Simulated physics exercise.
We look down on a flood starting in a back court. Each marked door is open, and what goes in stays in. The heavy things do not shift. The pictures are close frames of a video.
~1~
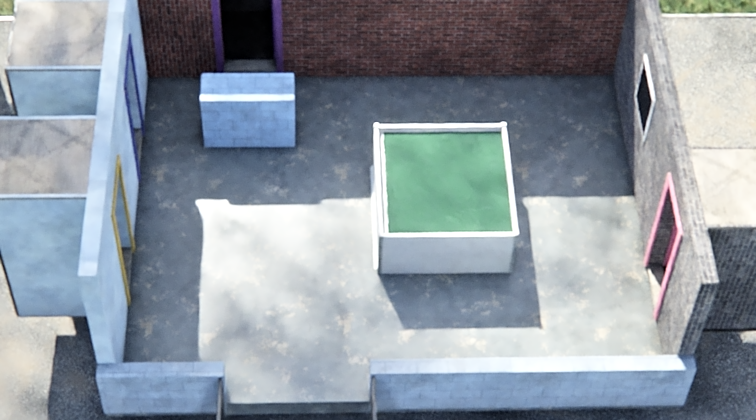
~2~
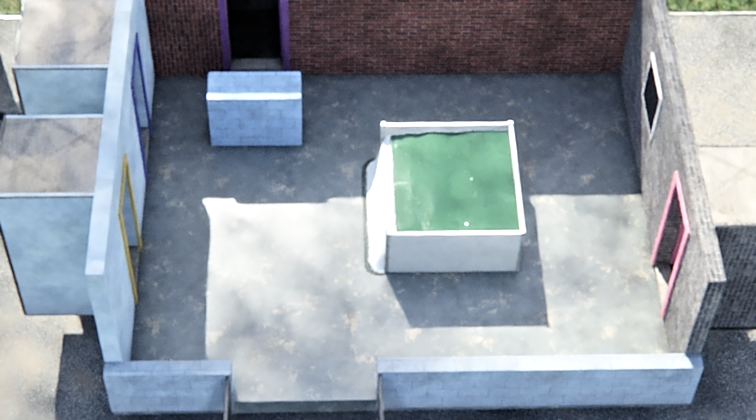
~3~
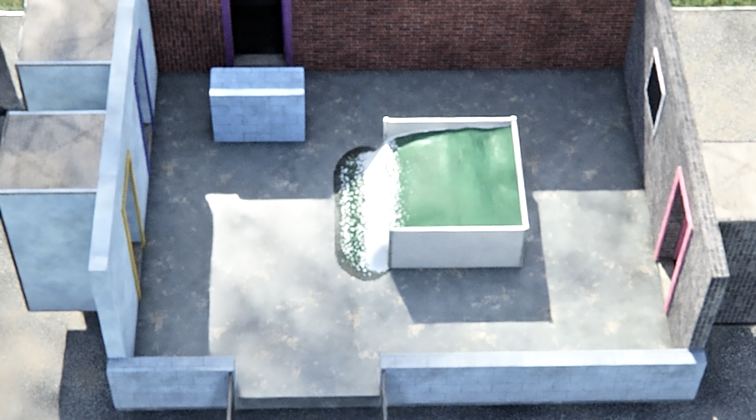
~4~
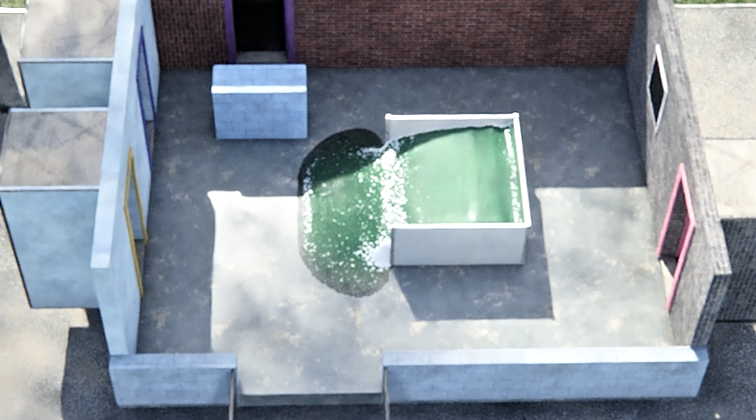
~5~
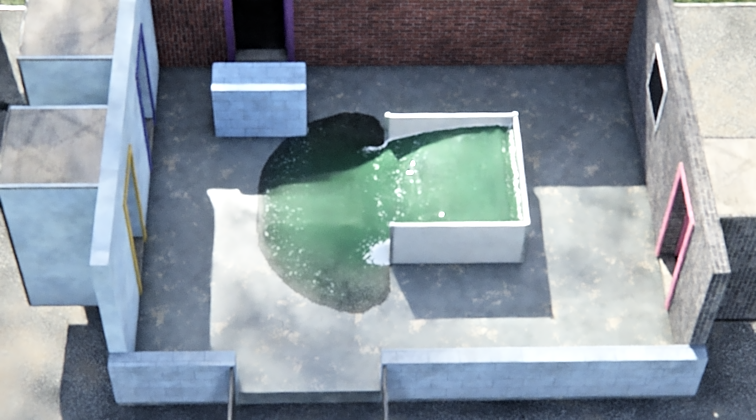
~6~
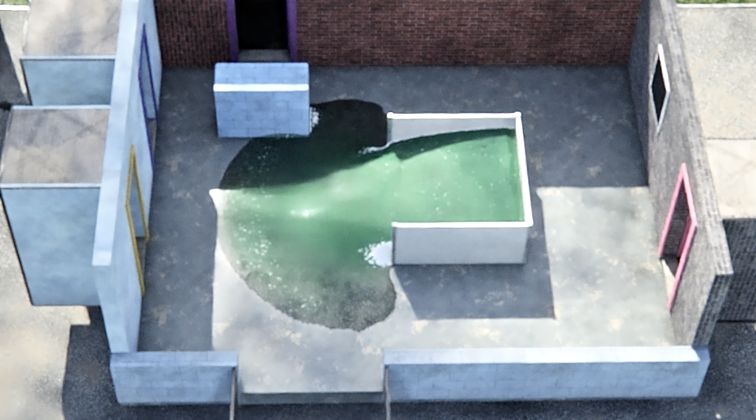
Green water pouring from the left side of an open white tank and spreading leftward across a walled courtyard floor.
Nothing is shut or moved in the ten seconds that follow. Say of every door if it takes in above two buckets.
In the end: The purple door admits no more than that; the yellow door lets in a lot; the pink door admits no more than that; the blue door lets in a lot.
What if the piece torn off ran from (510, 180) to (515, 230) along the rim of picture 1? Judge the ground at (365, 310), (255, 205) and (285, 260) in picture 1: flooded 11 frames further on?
In that order: Clear, free of water, no water.
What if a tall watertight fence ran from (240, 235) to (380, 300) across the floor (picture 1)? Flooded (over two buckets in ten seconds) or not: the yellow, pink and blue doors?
In short: Yellow holds, pink keeps below it, blue takes more.
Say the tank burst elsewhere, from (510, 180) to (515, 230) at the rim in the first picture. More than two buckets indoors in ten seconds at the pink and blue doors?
Then: The pink door takes more; the blue door is under.
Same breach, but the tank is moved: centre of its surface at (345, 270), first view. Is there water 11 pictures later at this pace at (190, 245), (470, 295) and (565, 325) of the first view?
In turn: Wet, clear, clear.
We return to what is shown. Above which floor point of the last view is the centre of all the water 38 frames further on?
Around (310, 221).
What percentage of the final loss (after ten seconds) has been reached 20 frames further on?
Close to 50 %.
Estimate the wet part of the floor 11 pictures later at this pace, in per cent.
Close to 45 %.
A moment on, water covers 40 % of the floor; the purple door not reached, the yellow door under two buckets in, the pink door not reached, the blue door under two buckets in.
Next, water covers 45 % of the floor; the purple door wet at the sill, nothing in, the yellow door far over two buckets in, the pink door not reached, the blue door far over two buckets in.
Then, water covers 50 % of the floor; the purple door wet at the sill, nothing in, the yellow door far over two buckets in, the pink door not reached, the blue door far over two buckets in.
Later, water covers 80 % of the floor; the purple door wet at the sill, nothing in, the yellow door far over two buckets in, the pink door not reached, the blue door far over two buckets in.
In the end, water covers 95 % of the floor; the purple door wet at the sill, nothing in, the yellow door far over two buckets in, the pink door under two buckets in, the blue door far over two buckets in.
